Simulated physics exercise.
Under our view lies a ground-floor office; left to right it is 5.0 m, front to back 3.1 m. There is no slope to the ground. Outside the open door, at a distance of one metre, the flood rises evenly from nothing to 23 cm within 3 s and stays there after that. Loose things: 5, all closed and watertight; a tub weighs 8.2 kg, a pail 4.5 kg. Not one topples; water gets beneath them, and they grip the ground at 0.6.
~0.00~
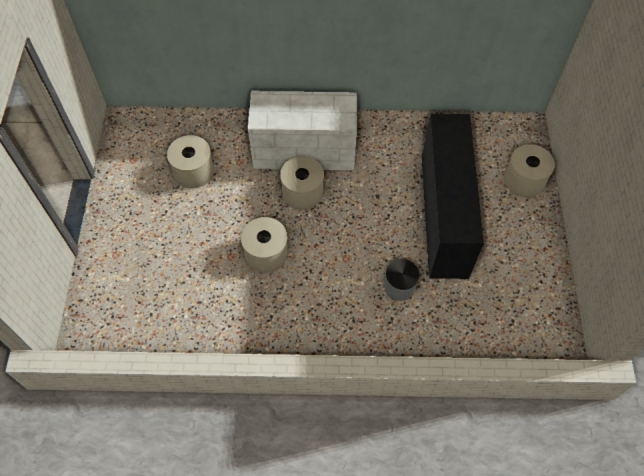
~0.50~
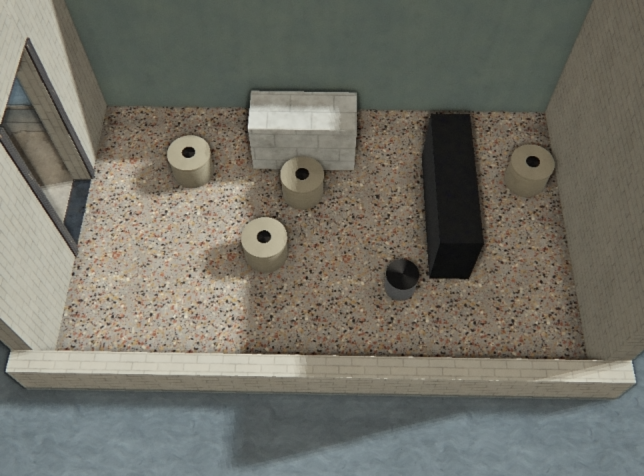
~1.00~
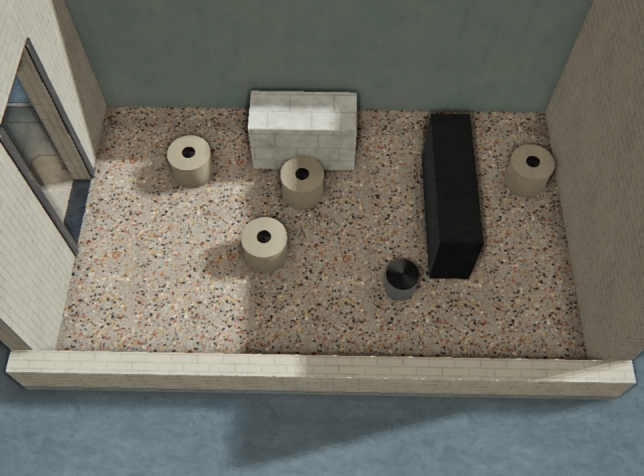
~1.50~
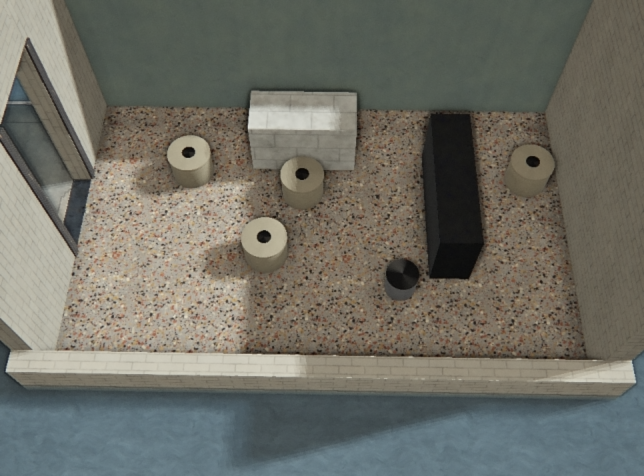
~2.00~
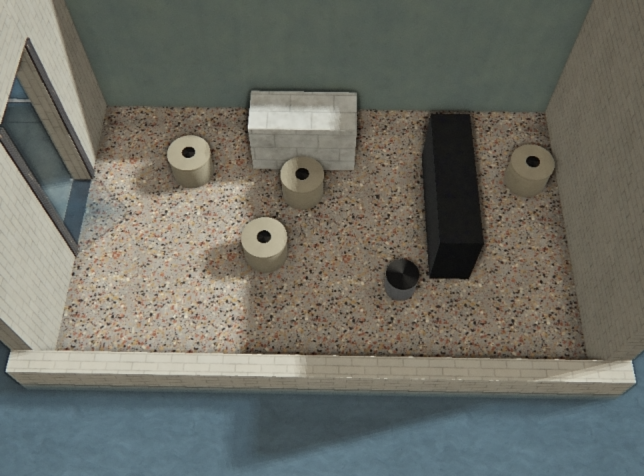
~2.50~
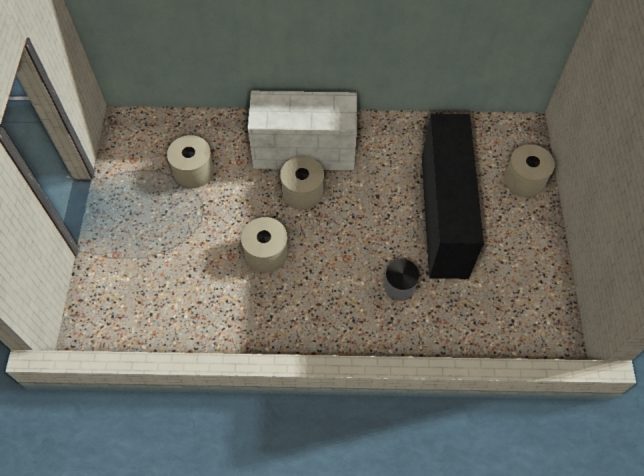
To begin with, pale round tubs, a dark metal bin, a white block and a long black block stand on a speckled floor, with grey ground outside. The outside ground turns bluish with water, which then enters through the doorway at left and spreads toward the nearest tubs, while every object stays still.
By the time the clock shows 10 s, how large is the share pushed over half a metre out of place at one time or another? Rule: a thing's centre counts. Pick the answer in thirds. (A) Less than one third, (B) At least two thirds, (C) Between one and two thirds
B, at least two thirds.
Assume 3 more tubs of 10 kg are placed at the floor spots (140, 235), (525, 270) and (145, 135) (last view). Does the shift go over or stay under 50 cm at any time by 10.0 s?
First exceeds it, second stays within it, third stays within it.
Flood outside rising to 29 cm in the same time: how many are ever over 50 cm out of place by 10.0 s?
That would give 5.
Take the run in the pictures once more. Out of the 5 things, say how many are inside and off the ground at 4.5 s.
My tally comes to 0.
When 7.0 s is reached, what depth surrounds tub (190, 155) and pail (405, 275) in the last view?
About 8 and 9 cm.
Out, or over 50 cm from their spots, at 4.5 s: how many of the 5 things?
By that time the total stands at 2.
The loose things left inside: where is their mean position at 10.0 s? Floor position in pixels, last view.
I'd put it around (428, 199).
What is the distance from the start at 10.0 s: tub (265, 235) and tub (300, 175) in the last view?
250 cm, 120 cm.
After 3.5 s 0 of 5 are over 50 cm from their spots; 0 afloat.
After 4.5 s 2 of 5 are over 50 cm from their spots; 0 afloat.
After 7.0 s 4 of 5 are over 50 cm from their spots; 4 afloat.
After 10.0 s 5 of 5 are over 50 cm from their spots, and 5 have been at some point; 5 afloat.
